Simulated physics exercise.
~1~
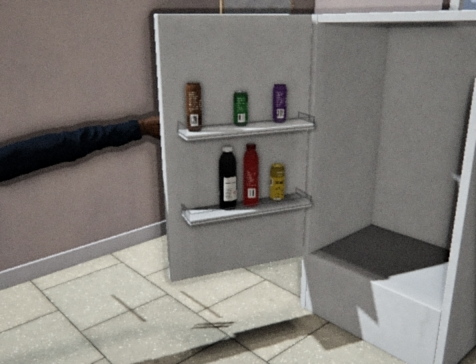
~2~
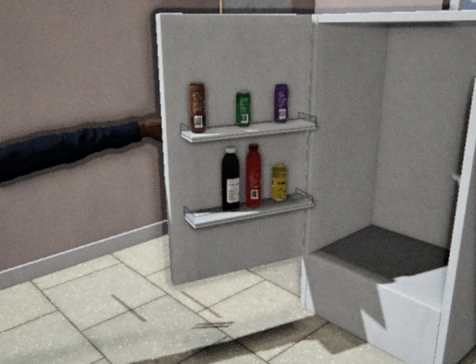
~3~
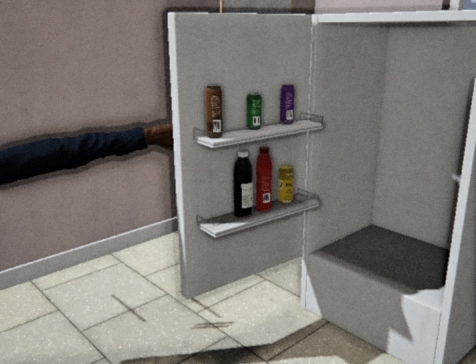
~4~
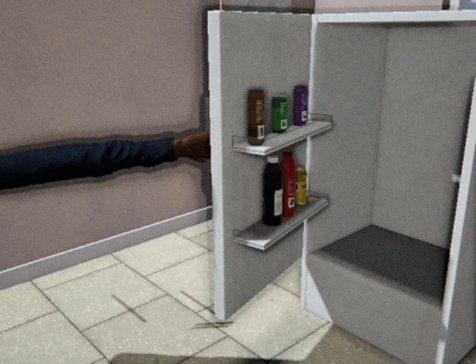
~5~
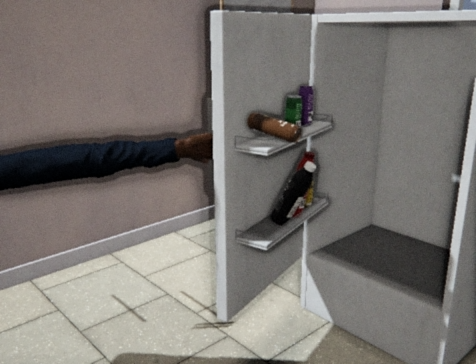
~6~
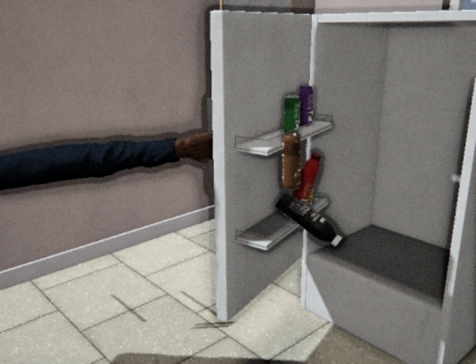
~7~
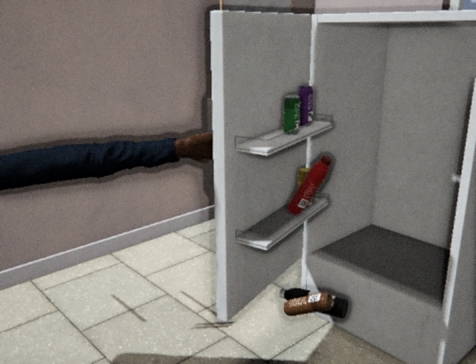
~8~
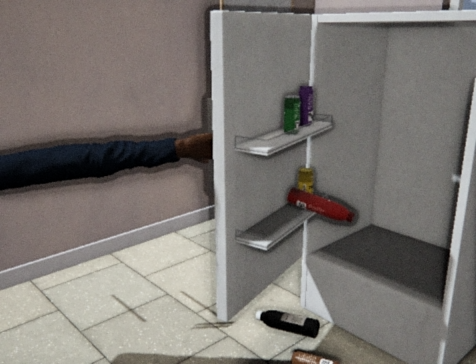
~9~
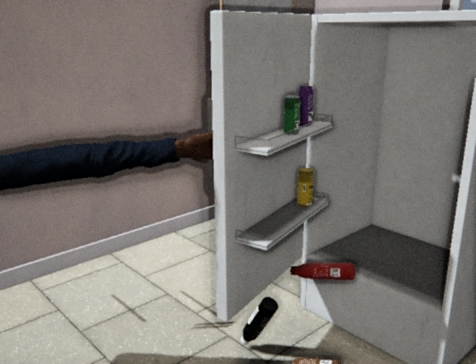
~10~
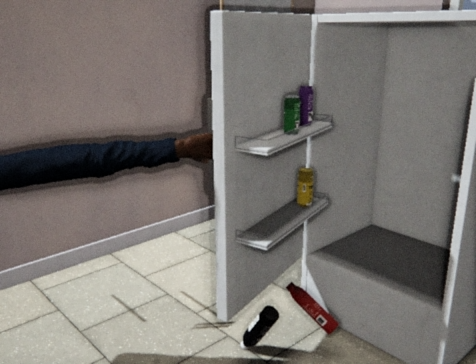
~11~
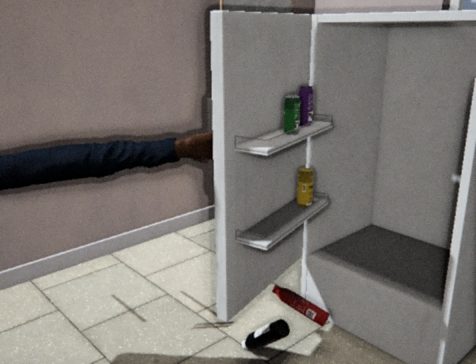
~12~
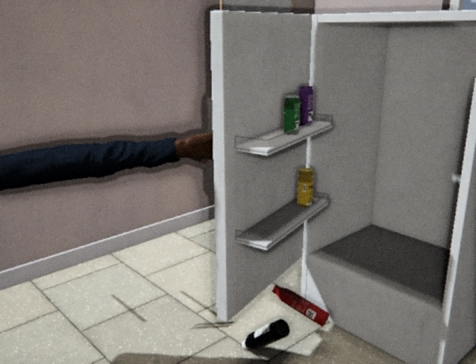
An arm swings a fridge door partway shut, and a brown can, black bottle and red bottle tumble out, three cans staying racked.
